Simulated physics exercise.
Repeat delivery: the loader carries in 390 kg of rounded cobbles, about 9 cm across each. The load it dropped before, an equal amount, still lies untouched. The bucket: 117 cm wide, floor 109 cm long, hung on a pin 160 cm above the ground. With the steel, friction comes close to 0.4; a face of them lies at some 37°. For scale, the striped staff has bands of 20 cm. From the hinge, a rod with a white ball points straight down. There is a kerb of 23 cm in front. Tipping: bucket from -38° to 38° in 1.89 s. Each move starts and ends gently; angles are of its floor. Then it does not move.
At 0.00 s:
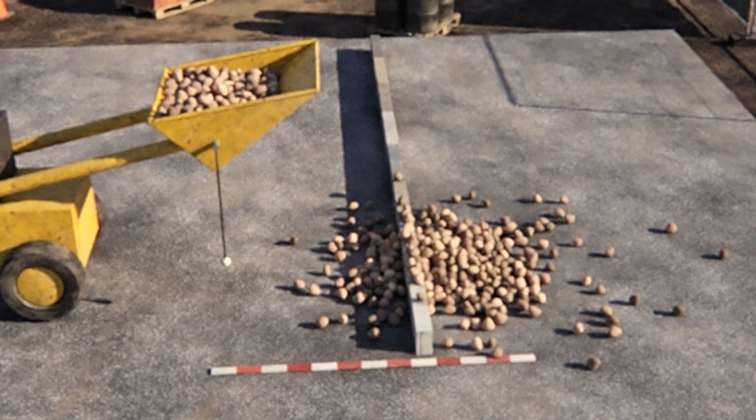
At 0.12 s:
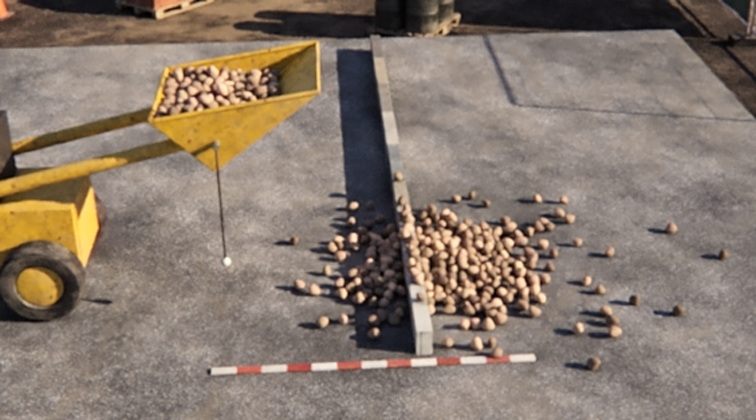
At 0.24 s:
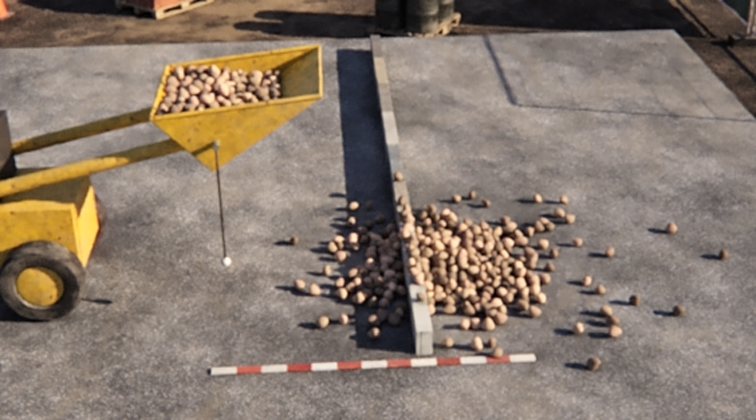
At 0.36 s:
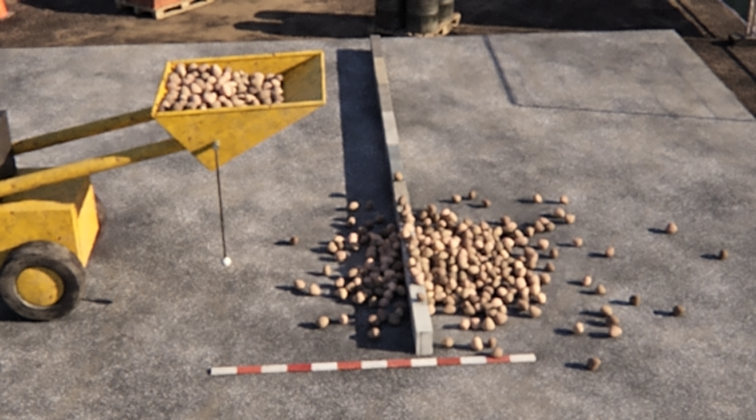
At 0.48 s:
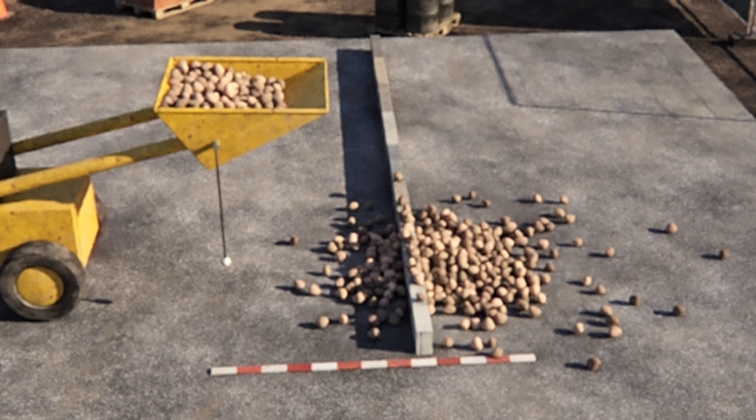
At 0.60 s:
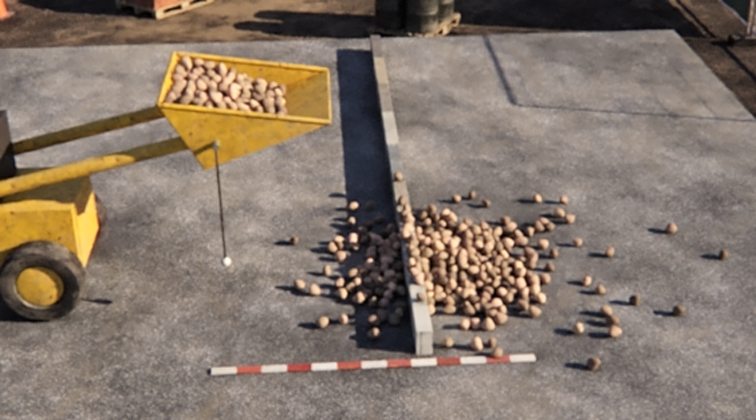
A yellow loader's bucket full of rounded stones slowly tilted, its right-hand lip sinking a little while the stones stayed inside, and the scattered heap around the low kerb lay still.
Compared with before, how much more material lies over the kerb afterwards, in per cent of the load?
Some 2 per cent of a load more.
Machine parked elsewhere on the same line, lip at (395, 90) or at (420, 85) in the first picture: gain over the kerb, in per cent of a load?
75 % and 100 %.
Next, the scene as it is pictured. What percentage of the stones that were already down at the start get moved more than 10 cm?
Close to 5 in a hundred of them.
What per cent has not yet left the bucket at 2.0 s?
45 %.
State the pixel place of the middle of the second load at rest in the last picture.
They end up centred around (362, 261).
After 1.4 s the floor is at 26°; in per cent of one load, 100 in the bucket, 29 on this side of the kerb, 71 over the kerb; the foremost stones are at (630, 254).
After 2.0 s the floor is at 38°; in per cent of one load, 46 in the bucket, 82 on this side of the kerb, 71 over the kerb; the foremost stones are at (630, 254).
After 2.3 s the floor is at 38°; in per cent of one load, 8 in the bucket, 121 on this side of the kerb, 71 over the kerb; the foremost stones are at (630, 254).
After 5.1 s the floor is at 38°; in per cent of one load, 0 in the bucket, 127 on this side of the kerb, 73 over the kerb; the foremost stones are at (630, 254). Net gain over the kerb, 2.
